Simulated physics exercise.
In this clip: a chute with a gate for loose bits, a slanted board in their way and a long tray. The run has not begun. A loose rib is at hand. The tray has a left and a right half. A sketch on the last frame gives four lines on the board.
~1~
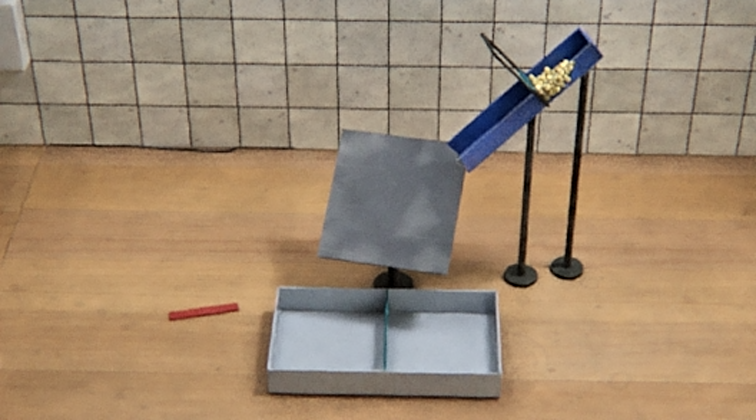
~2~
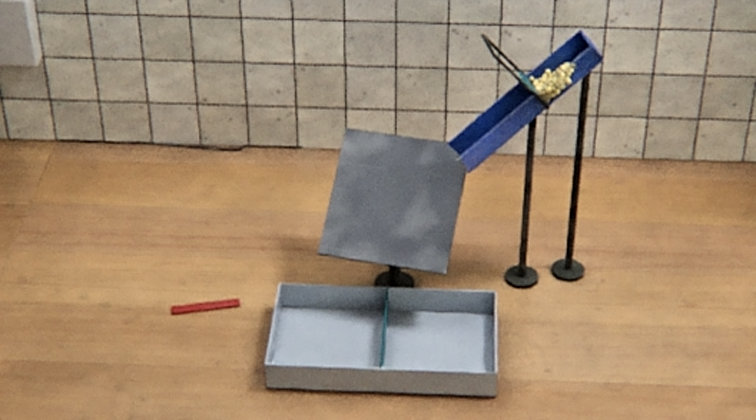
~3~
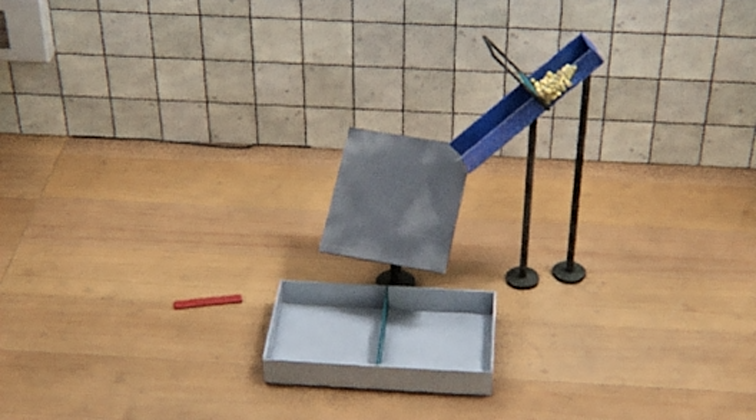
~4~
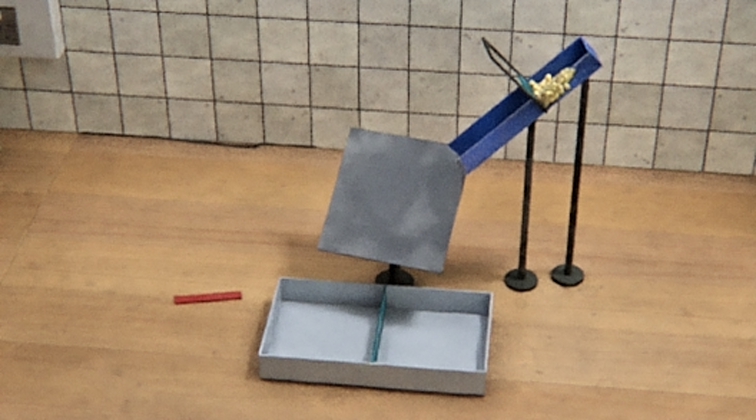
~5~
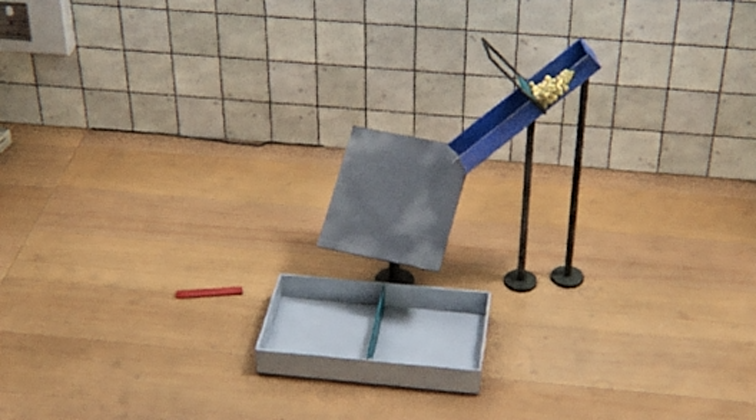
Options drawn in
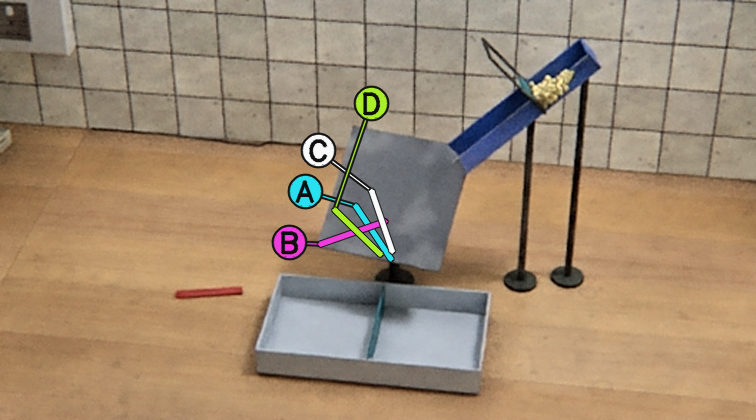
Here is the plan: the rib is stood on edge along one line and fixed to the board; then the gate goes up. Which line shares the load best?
It is D.
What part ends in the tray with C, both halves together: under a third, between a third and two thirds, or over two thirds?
Line C gives over two thirds.
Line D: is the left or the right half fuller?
More lands on the right.
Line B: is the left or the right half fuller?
More lands on the left.
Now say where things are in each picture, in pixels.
Load behind the gate (550, 78), soya beans; lip of the chute (464, 164), sloping fairly steeply, in the first picture.
Middle of the board (395, 199), tilted fairly steeply; middle of its low edge (381, 264); of its high edge (408, 136), in the second picture.
Front corners of the tray (264, 359) and (492, 372); front end of its middle wall (377, 365); gate still shut (527, 83), in the third picture.
Middle of the load (550, 85); lip (464, 165), in the fourth picture.
Middle of the load (549, 87); lip (463, 165), in the fifth picture.
On the marked copy, line A from (355, 206) to (390, 258); line B from (385, 221) to (320, 244); line C from (371, 191) to (392, 251); line D from (334, 210) to (380, 254).
Choosing A, of what is caught, about a tenth in the left half, the larger part in the right.
Choosing B, of what is caught, the larger part in the left half, about a tenth in the right.
Choosing C, of what is caught, about a tenth in the left half, almost all in the right.
Choosing D, of what is caught, roughly a third in the left half, roughly two thirds in the right.
